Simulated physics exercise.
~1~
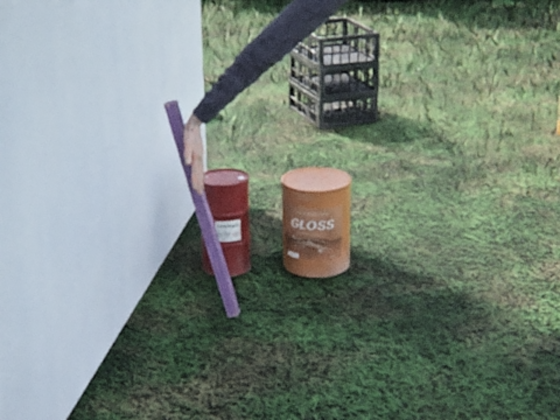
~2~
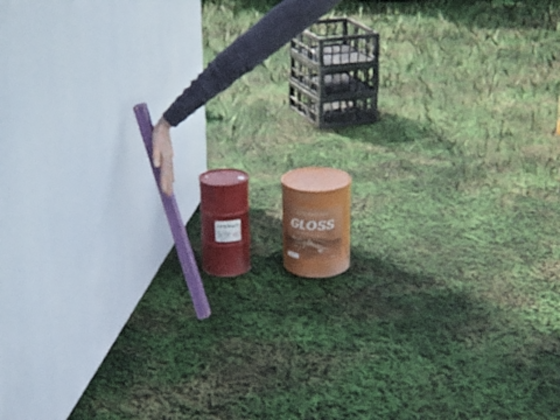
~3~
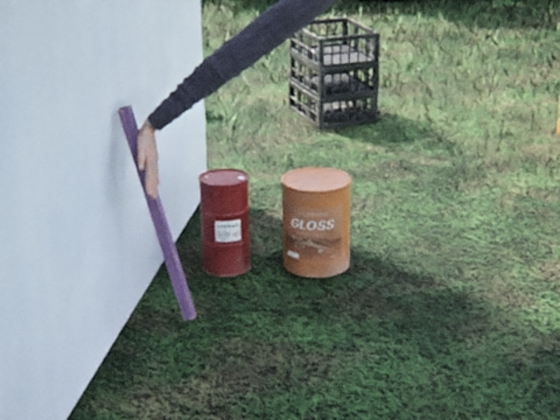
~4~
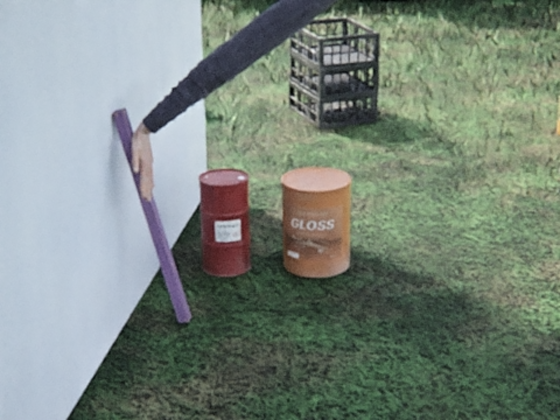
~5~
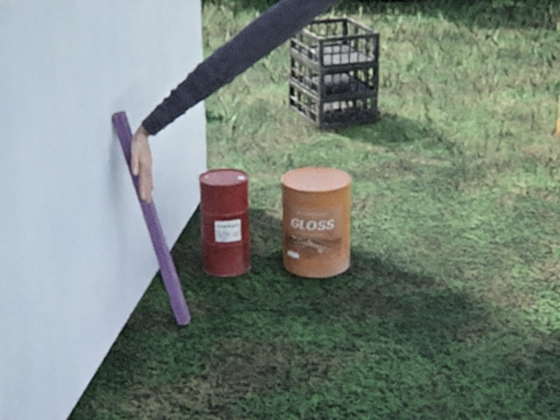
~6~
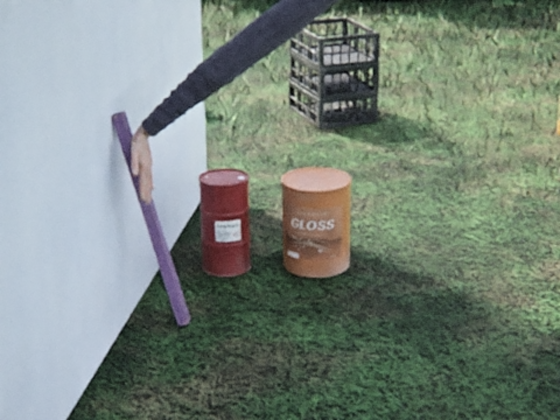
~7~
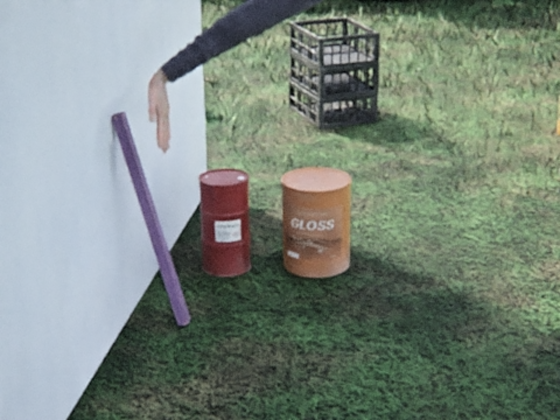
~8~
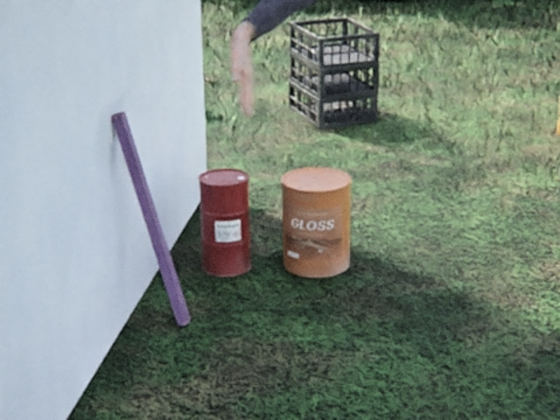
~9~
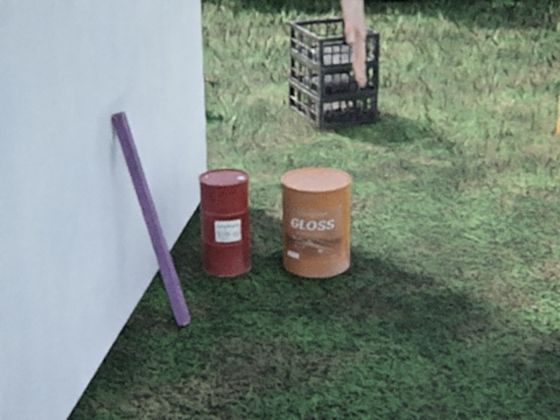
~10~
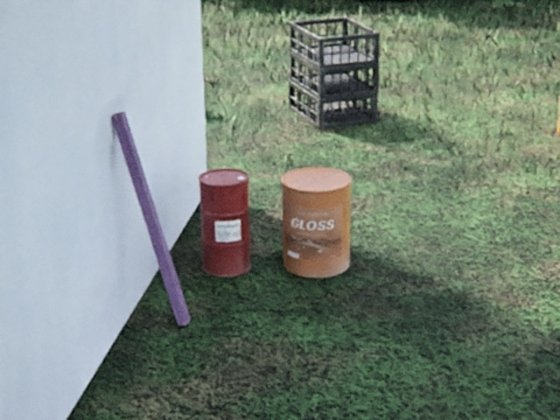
In this clip, a hand moves a purple pole left past a red canister and an orange pail and leans it against a pale wall. The hand lets go and withdraws out of view, and the pole stays leaning while both containers remain in place.
